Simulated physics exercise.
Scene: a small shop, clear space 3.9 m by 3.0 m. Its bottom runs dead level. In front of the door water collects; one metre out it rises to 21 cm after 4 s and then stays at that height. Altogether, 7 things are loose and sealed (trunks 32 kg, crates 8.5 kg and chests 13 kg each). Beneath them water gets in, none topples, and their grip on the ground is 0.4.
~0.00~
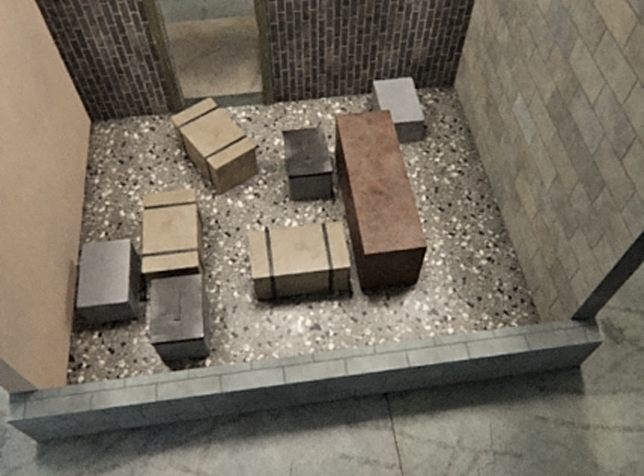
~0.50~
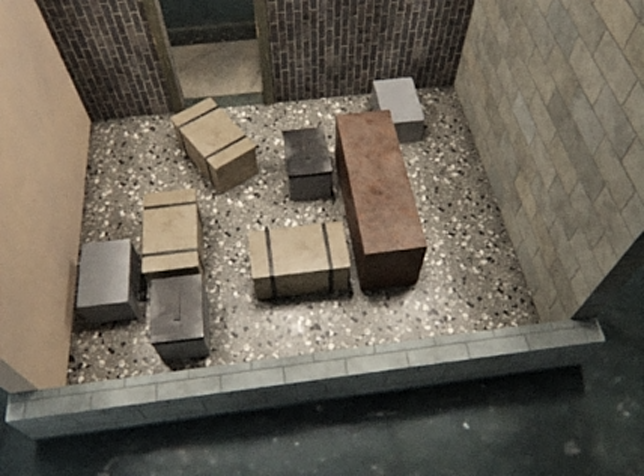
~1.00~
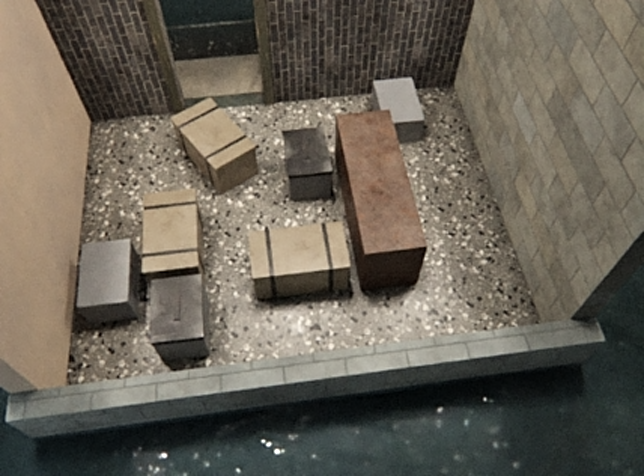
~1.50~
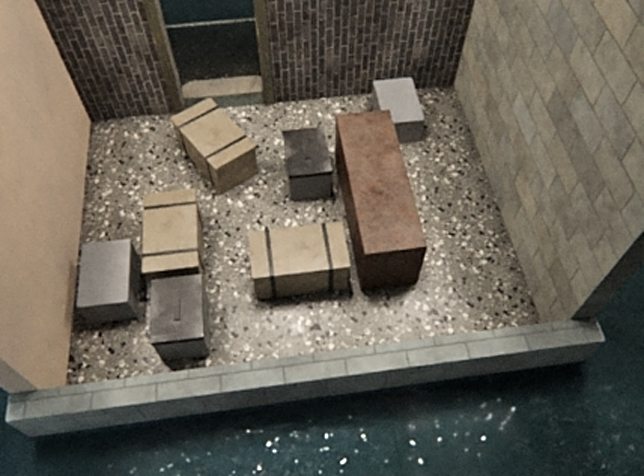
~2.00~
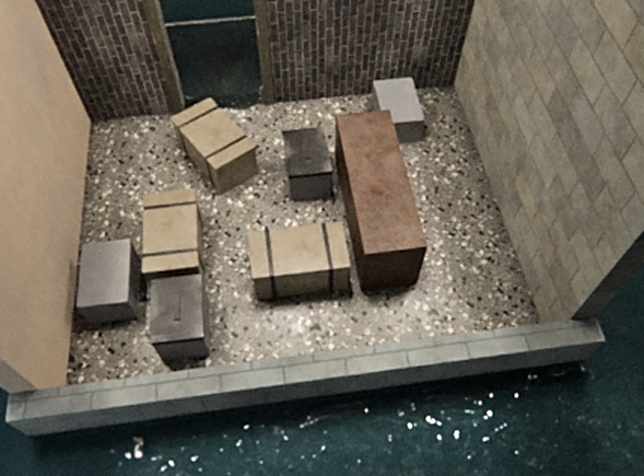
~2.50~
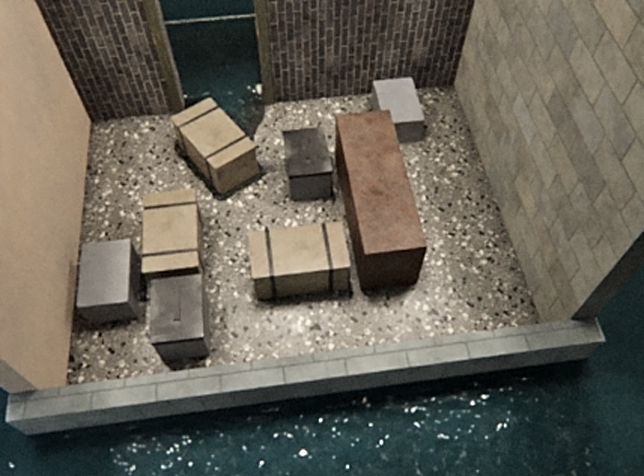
Dark water spreads outside a small walled room, glinting beyond the low front wall and rising in the rear doorway, then wets the speckled floor just inside, near a tan crate, while the crates and boxes stay still.
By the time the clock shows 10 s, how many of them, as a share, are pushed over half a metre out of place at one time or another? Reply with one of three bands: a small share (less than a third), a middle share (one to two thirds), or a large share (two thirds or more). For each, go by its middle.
A large share, two thirds or more.
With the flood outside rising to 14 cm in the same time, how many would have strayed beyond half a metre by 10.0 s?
Under that setup the answer is 3.
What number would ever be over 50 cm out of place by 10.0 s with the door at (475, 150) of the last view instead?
You'd get 2 in that case.
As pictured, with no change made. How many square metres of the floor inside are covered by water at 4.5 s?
4.5 m2.
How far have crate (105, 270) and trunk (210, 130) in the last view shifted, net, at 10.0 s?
The first is 60 cm from its start, the second 100 cm.
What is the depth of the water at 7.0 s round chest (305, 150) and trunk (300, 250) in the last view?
Some 9 cm at the first, some 6 cm at the second.
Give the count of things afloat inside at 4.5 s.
That would be 0 of them.
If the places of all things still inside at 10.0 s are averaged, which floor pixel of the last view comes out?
(207, 273).
After 3.5 s 0 of 7 are over 50 cm from their spots; 0 afloat.
After 4.5 s 0 of 7 are over 50 cm from their spots; 0 afloat.
After 7.0 s 4 of 7 are over 50 cm from their spots; 2 afloat.
After 10.0 s 5 of 7 are over 50 cm from their spots, and 5 have been at some point; 6 afloat.
